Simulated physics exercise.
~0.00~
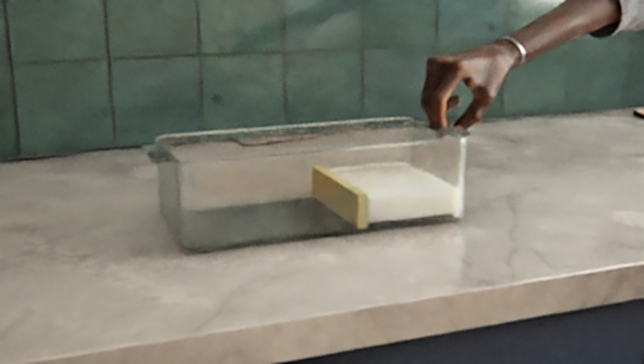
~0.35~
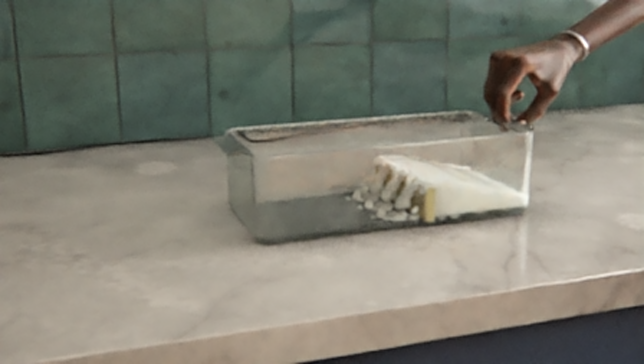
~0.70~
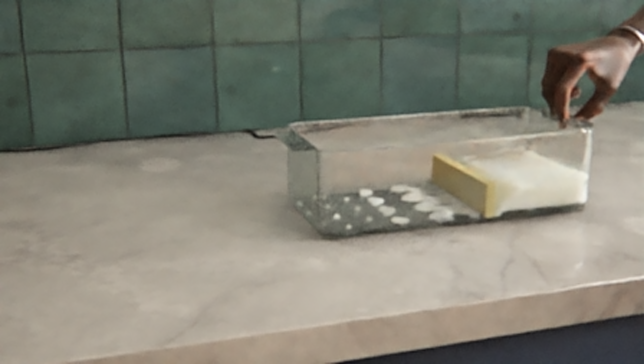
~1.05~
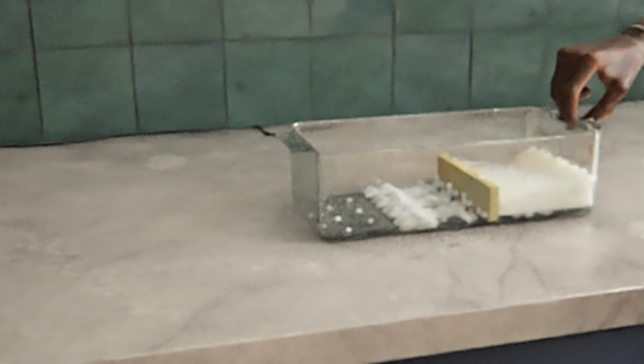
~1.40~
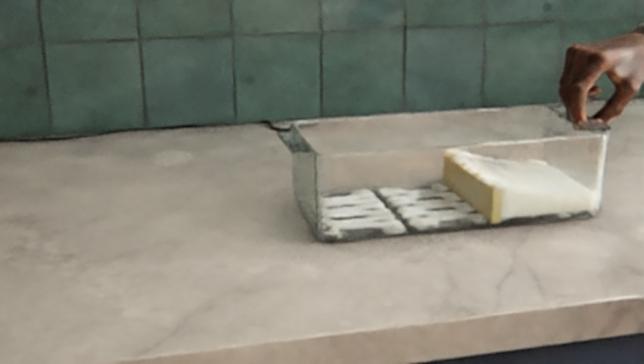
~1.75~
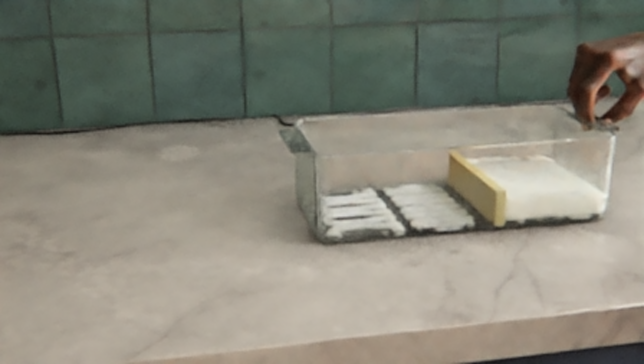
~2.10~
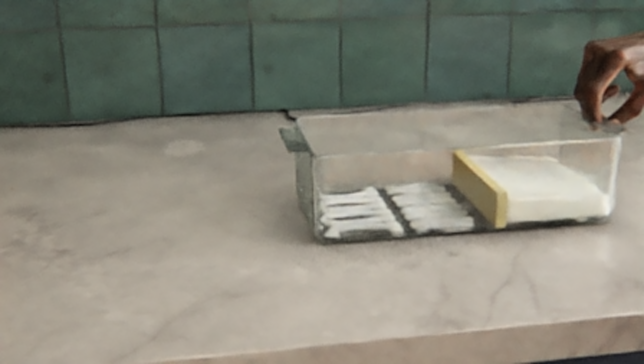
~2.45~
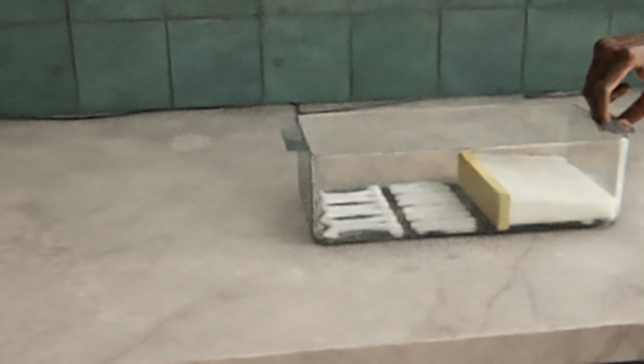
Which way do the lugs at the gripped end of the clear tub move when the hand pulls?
They move to the right, along with the rest of the tub.
